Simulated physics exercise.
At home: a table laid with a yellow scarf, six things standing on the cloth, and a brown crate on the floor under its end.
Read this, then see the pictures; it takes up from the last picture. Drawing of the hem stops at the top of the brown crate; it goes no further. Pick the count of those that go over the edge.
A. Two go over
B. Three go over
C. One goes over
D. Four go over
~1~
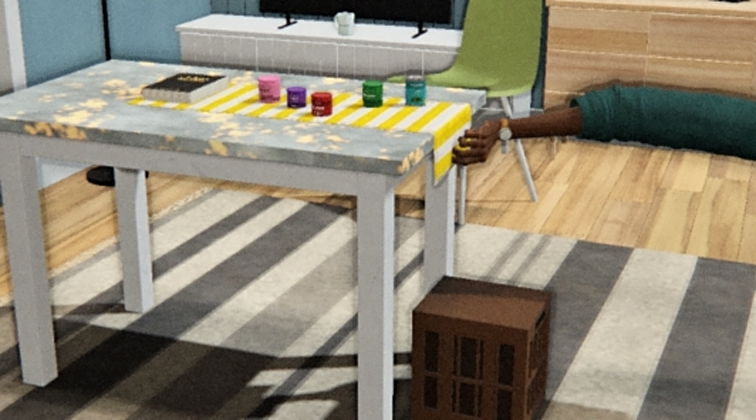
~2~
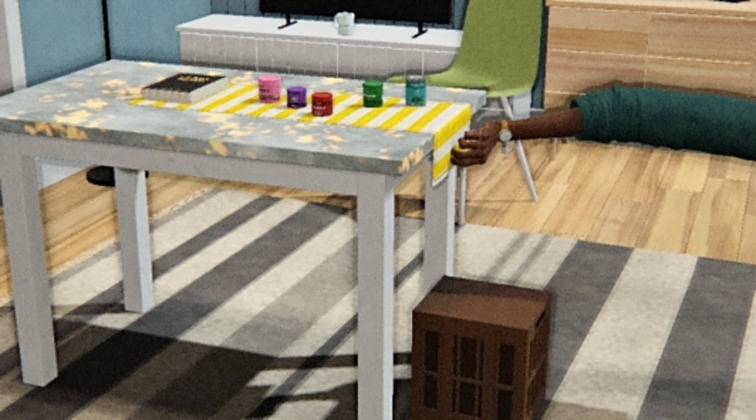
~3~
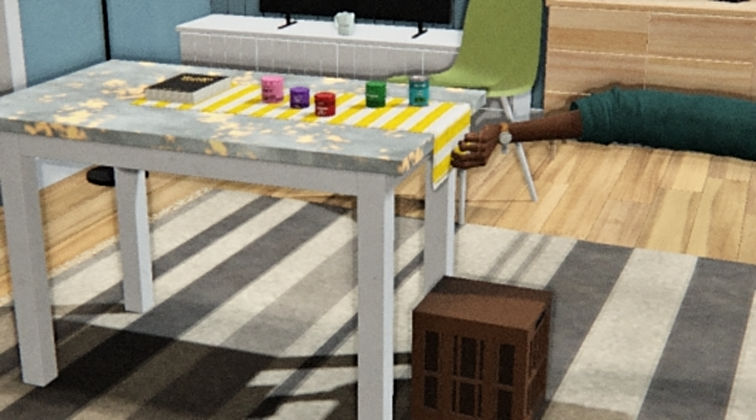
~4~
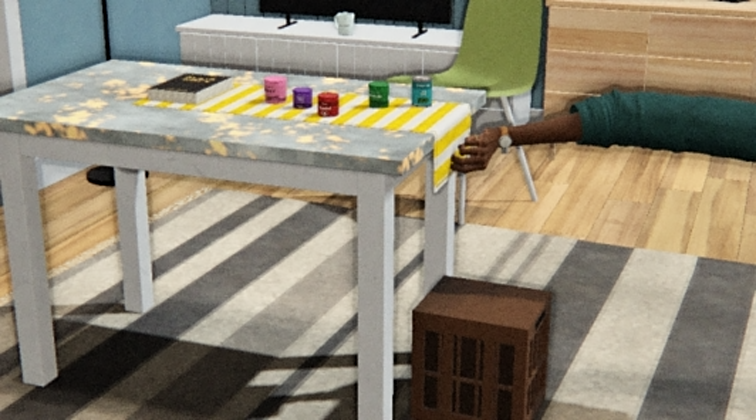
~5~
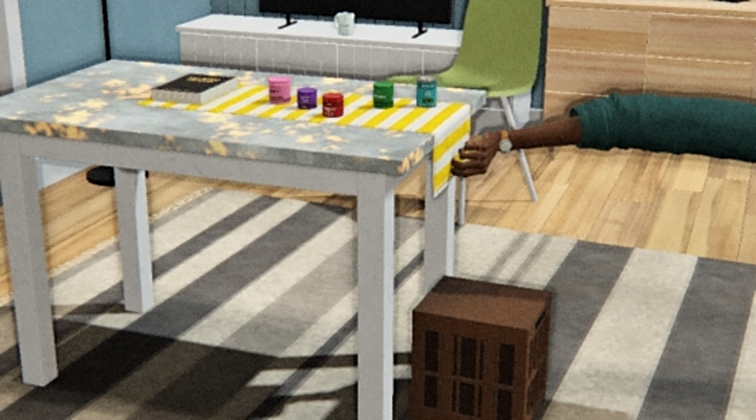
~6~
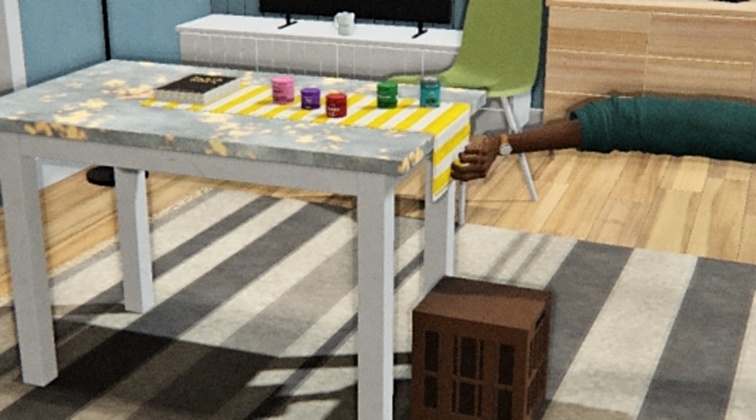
Answer: B.
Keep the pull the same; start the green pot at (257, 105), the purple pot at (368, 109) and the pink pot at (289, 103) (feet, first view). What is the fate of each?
As for the green pot, it stays where it is; the purple pot tips off; the pink pot stays where it is.
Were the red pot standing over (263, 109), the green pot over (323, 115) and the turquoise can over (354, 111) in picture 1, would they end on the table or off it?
Outcome: Red pot is still in place, green pot is gone, turquoise can is gone.
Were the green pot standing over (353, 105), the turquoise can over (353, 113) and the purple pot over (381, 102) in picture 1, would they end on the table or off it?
Record - green pot lost; turquoise can lost; purple pot lost.
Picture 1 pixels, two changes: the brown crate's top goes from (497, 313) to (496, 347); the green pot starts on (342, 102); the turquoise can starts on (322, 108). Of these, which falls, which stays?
Result - the green pot comes off, and the turquoise can comes off.
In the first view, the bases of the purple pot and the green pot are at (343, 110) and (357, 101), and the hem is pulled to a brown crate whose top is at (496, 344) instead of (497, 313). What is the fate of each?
Result: Purple pot gone, green pot gone.
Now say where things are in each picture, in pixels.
The first picture shows hem (434, 186); turquoise can (416, 77); green pot (373, 83); red pot (322, 94); purple pot (296, 89); pink pot (269, 78); top of the crate (497, 313).
The second picture shows hem (432, 186); turquoise can (416, 77).
The third picture shows hem (434, 189); green pot (376, 83).
The fourth picture shows hem (434, 193); red pot (328, 95); top of the crate (497, 313).
The fifth picture shows hem (434, 198); purple pot (307, 90).
The sixth picture shows hem (433, 201); turquoise can (430, 79); green pot (387, 84); red pot (336, 95); purple pot (310, 90); pink pot (283, 79).
Early on, hem near (452, 254); turquoise can gone.
Midway, hem on the crate; turquoise can, green pot and red pot gone.
Finally, hem on the crate; turquoise can, green pot and red pot gone. Over the edge go three.
